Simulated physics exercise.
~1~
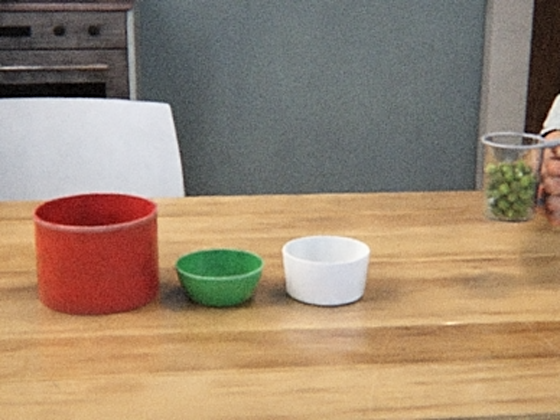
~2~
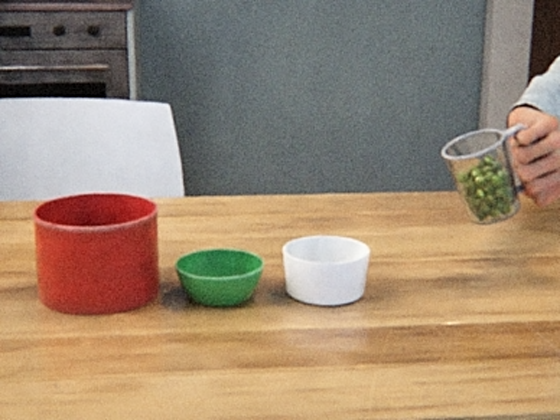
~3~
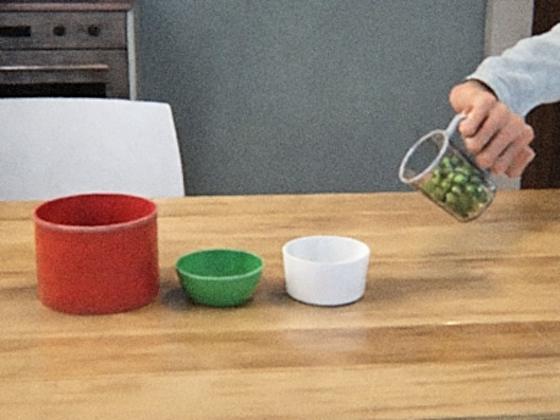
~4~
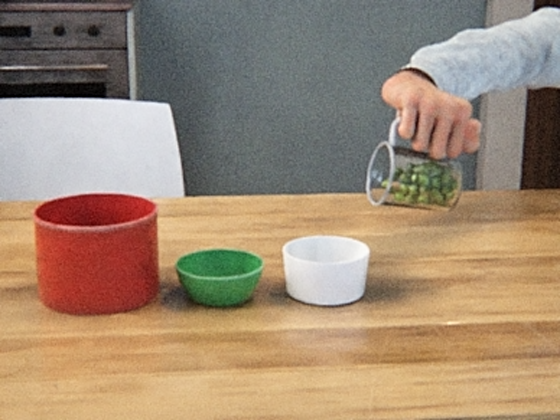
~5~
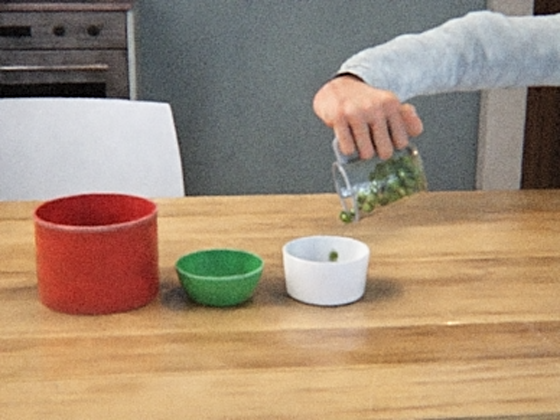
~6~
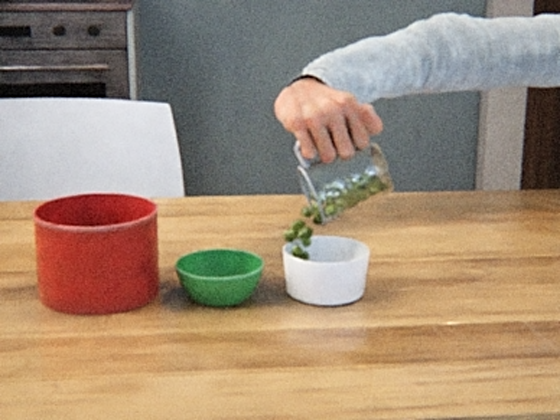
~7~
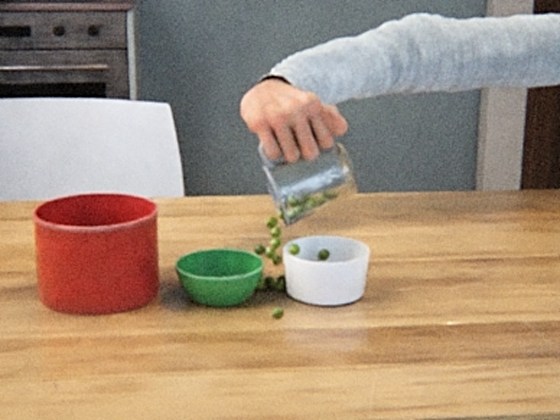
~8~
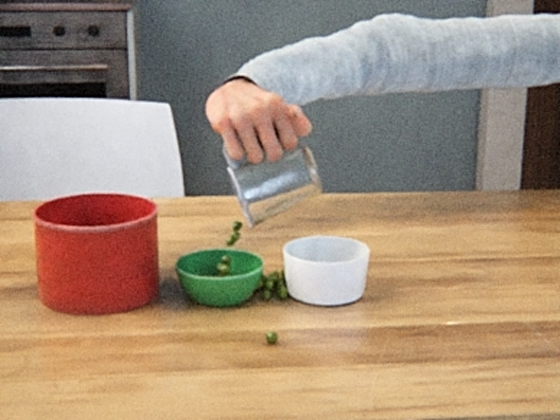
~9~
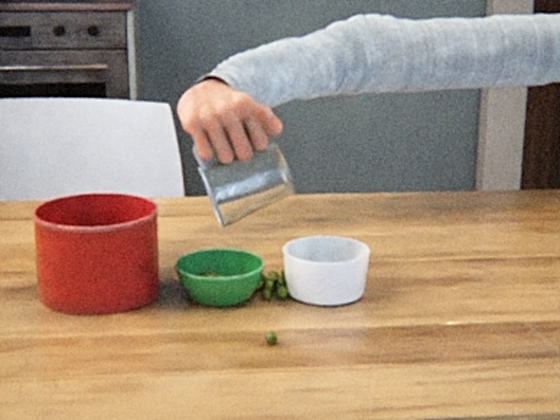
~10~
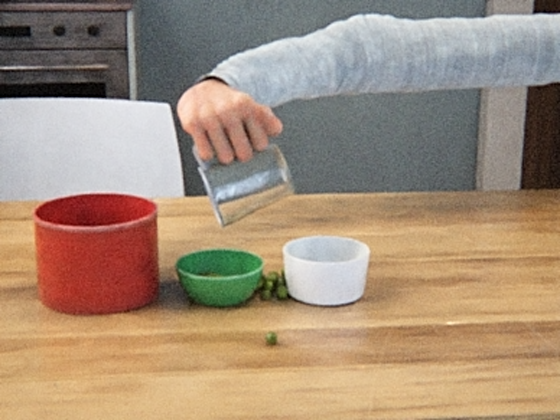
We see a hand carry a clear cup of small green olives leftward over a wooden table, tipping it so they spill into a white dish, onto the table beside it, and into a green bowl, leaving the cup empty and the red pot untouched.
